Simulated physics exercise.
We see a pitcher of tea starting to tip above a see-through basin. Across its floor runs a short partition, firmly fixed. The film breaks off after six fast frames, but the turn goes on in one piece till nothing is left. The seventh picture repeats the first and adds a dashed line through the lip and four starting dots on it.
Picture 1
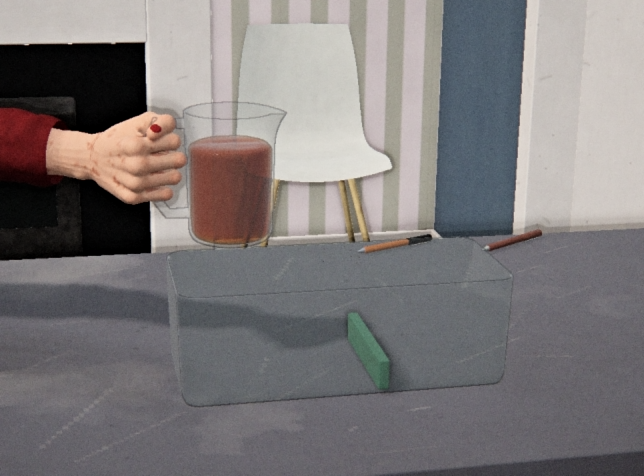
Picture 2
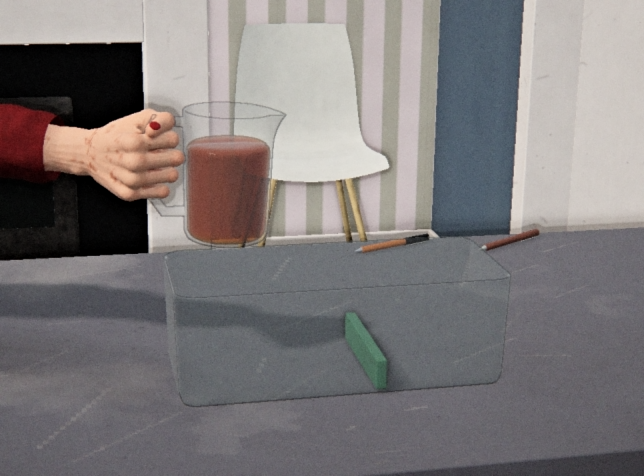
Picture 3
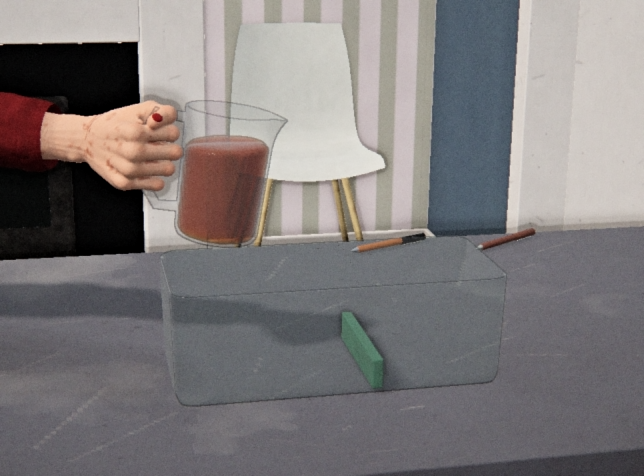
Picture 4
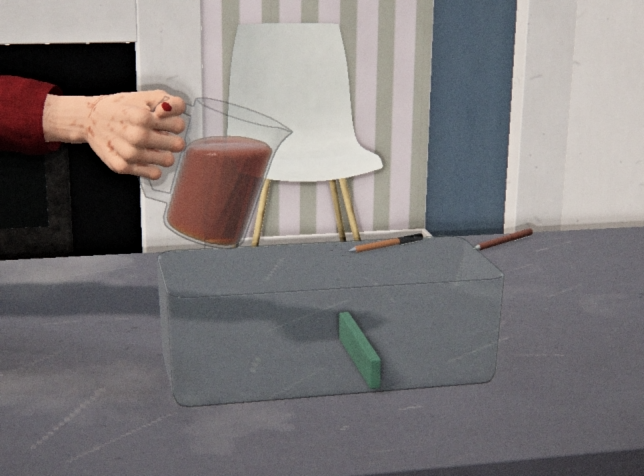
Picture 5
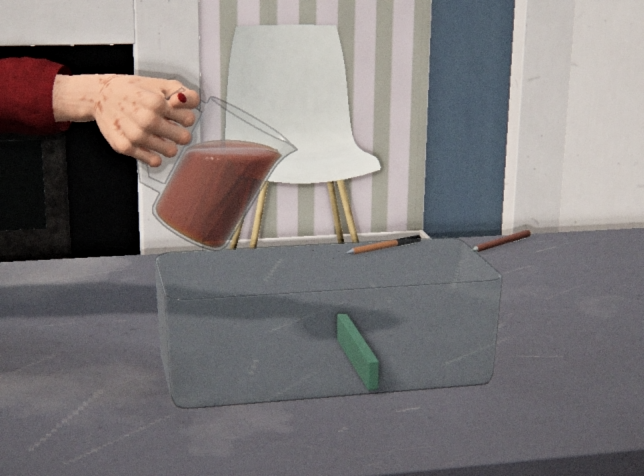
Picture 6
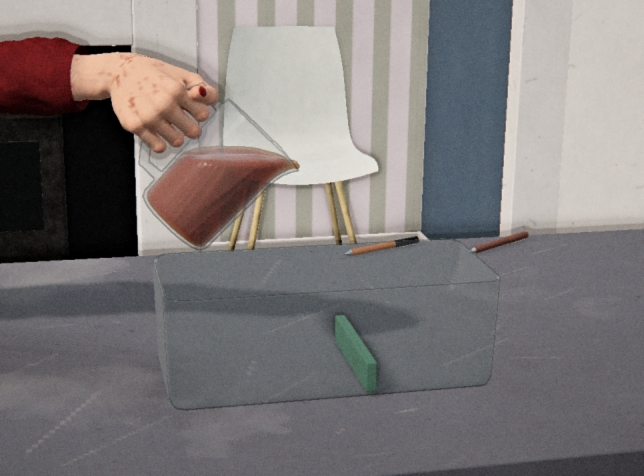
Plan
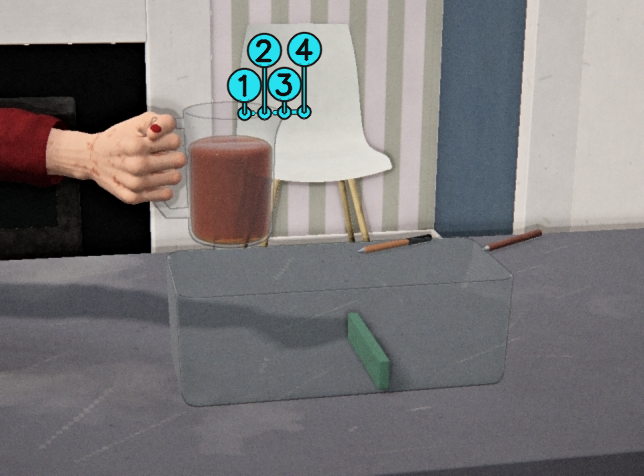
In this clip, a hand in a red sleeve holds a clear pitcher of reddish-brown tea above a see-through basin with a short green partition, then steadily tilts it to the right as the liquid shifts toward the lip.
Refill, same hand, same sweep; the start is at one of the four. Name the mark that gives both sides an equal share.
4.
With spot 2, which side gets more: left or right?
More ends on the left.
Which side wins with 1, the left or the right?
More ends on the left.
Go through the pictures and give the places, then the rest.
Upright, lip at (284, 112); basin from (181, 405) to (503, 380); top of the wall at (368, 335); nothing has left yet.
Tipped about 2°, lip at (284, 114); nothing has left yet.
Tipped about 8°, lip at (286, 119); nothing has left yet.
Tipped about 18°, lip at (291, 130); nothing has left yet.
Tipped about 30°, lip at (296, 148); nothing has left yet.
Tipped about 45°, lip at (297, 168); nothing has left yet.
On the marked copy, 1 at (244, 113); 2 at (264, 112); 3 at (284, 112); 4 at (304, 111).
For spot 1, about 89 % ends left of the wall and 9 % right of it.
For spot 2, about 89 % ends left of the wall and 9 % right of it.
For spot 3, about 86 % ends left of the wall and 12 % right of it.
For spot 4, about 49 % ends left of the wall and 50 % right of it.
